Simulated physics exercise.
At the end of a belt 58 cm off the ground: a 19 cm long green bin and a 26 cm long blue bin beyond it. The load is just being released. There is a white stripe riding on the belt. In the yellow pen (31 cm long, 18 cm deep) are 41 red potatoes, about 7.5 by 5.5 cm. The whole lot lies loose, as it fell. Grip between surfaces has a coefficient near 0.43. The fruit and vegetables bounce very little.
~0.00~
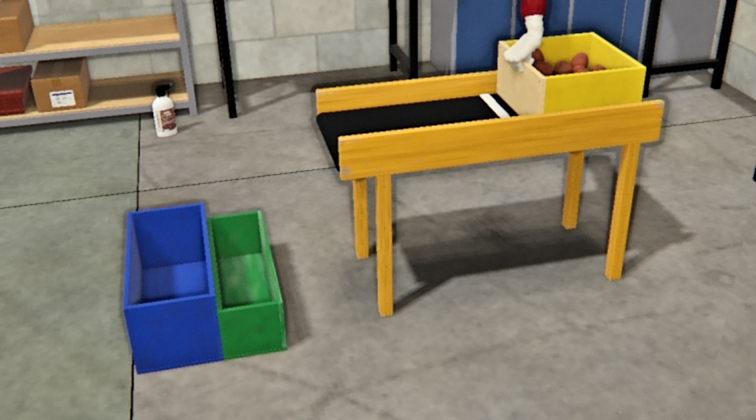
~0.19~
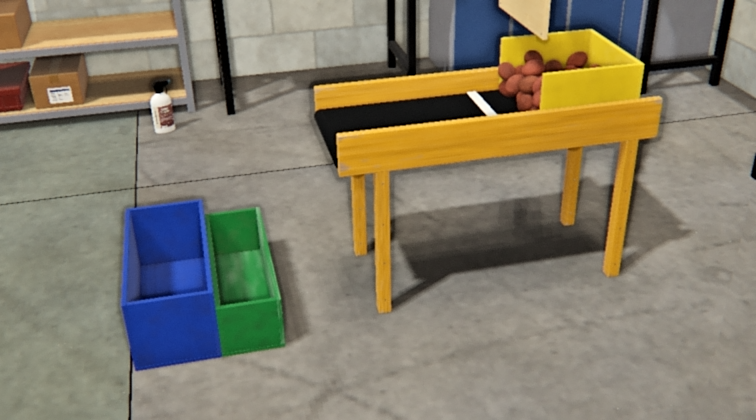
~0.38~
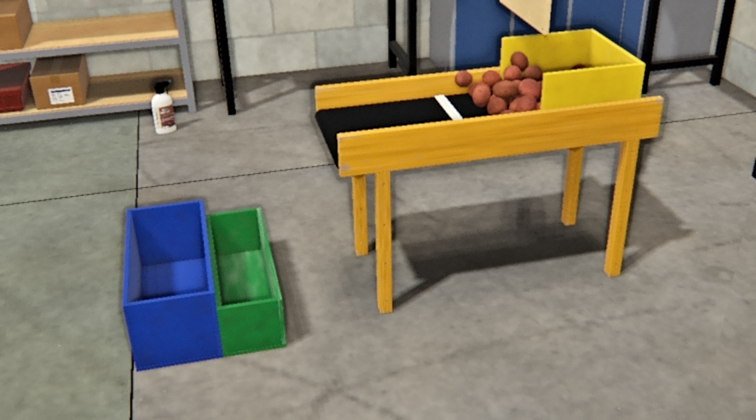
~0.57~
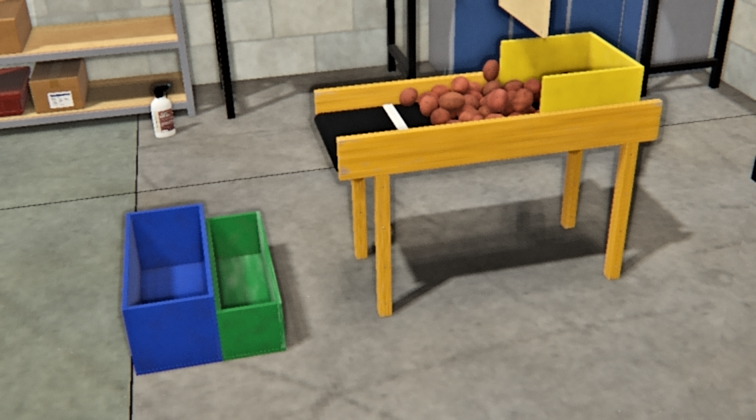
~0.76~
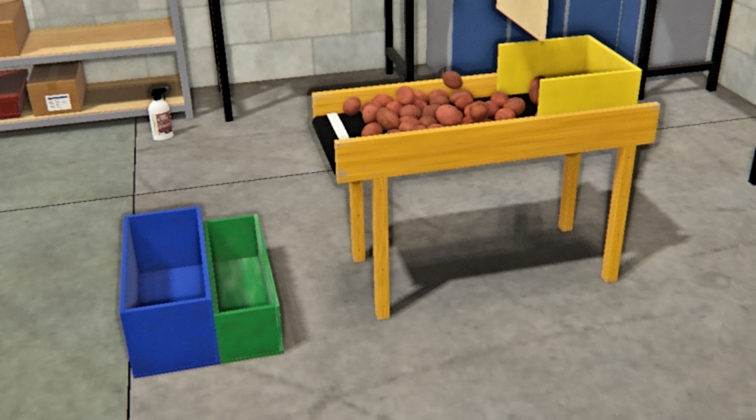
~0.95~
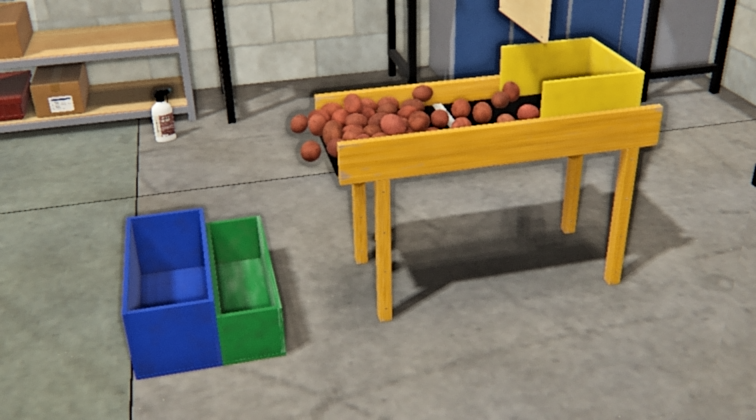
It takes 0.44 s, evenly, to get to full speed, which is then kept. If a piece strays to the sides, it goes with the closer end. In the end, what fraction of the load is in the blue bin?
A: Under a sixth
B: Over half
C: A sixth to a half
Answer: A.
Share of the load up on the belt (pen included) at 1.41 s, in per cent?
Roughly 15 per cent.
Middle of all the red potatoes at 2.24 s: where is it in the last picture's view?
Around (243, 282).
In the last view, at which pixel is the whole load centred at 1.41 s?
Centre estimate - approximately (253, 232).
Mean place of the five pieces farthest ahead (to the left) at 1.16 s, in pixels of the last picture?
Centre approx. at (258, 223) px.
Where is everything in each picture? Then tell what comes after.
In the first frame (we follow the rim corner now nearest the camera), yellow pen at (545, 78); blue bin at (128, 307); belt has run 0 cm; nothing out yet.
The second frame shows yellow pen at (544, 74); belt has run 4 cm.
The third frame shows yellow pen at (544, 74); belt has run 16 cm; 11 out, the lowest potato at (509, 119).
The fourth frame shows yellow pen at (543, 77); belt has run 33 cm; 28 out, the lowest potato at (455, 129).
The fifth frame shows yellow pen at (541, 80); belt has run 51 cm; 36 out, the lowest potato at (471, 124).
The sixth frame shows yellow pen at (544, 82); blue bin at (127, 312); belt has run 69 cm; 39 out, the lowest potato at (311, 151).
After 1.16 s, 2 in the green bin, 20 on the belt and 19 in the air.
After 1.41 s, 19 in the green bin, 6 on the belt and 16 in the air.
After 1.78 s, 36 in the green bin and 5 in the air.
Outcome (at 2.24 s), 41 in the green bin. Asked share, 0 of 41, 0 per cent.
